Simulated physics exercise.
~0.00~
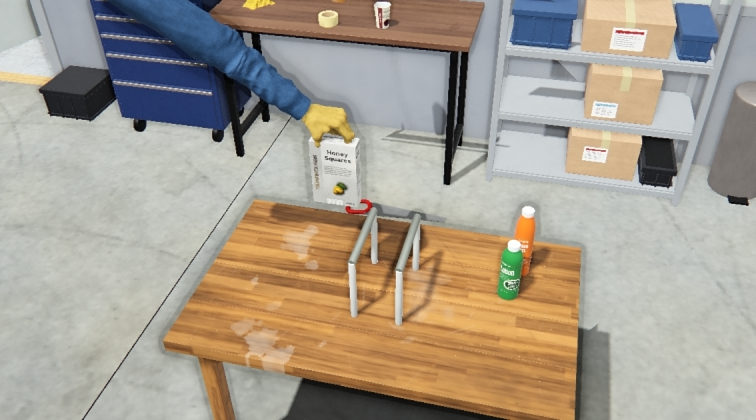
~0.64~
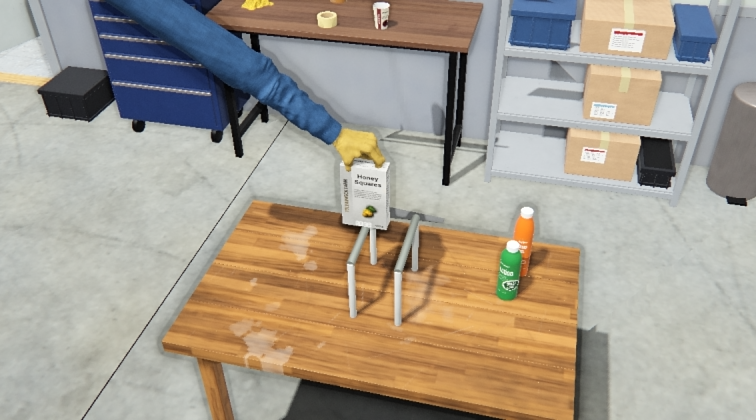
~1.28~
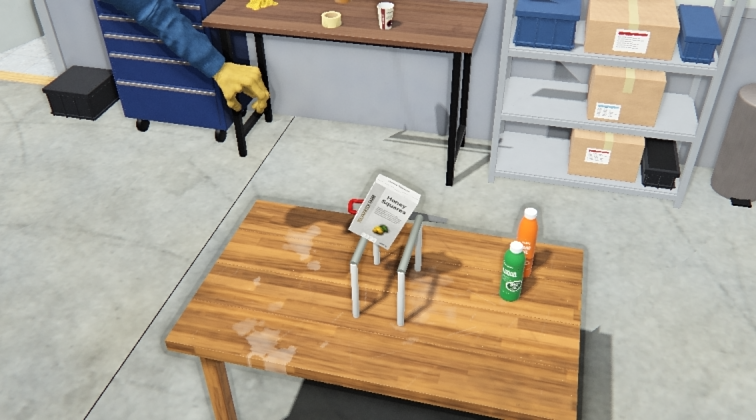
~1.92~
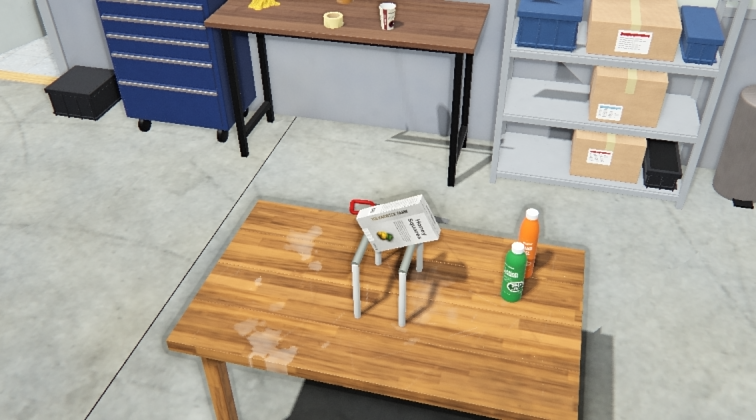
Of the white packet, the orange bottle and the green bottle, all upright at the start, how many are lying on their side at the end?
One of them is, the white packet, which ends up lying on top of the rails. The orange and green bottles are still standing on the table.
White packet being lowered by a gloved hand onto two grey rails, tipping once released and ending on its side on top.
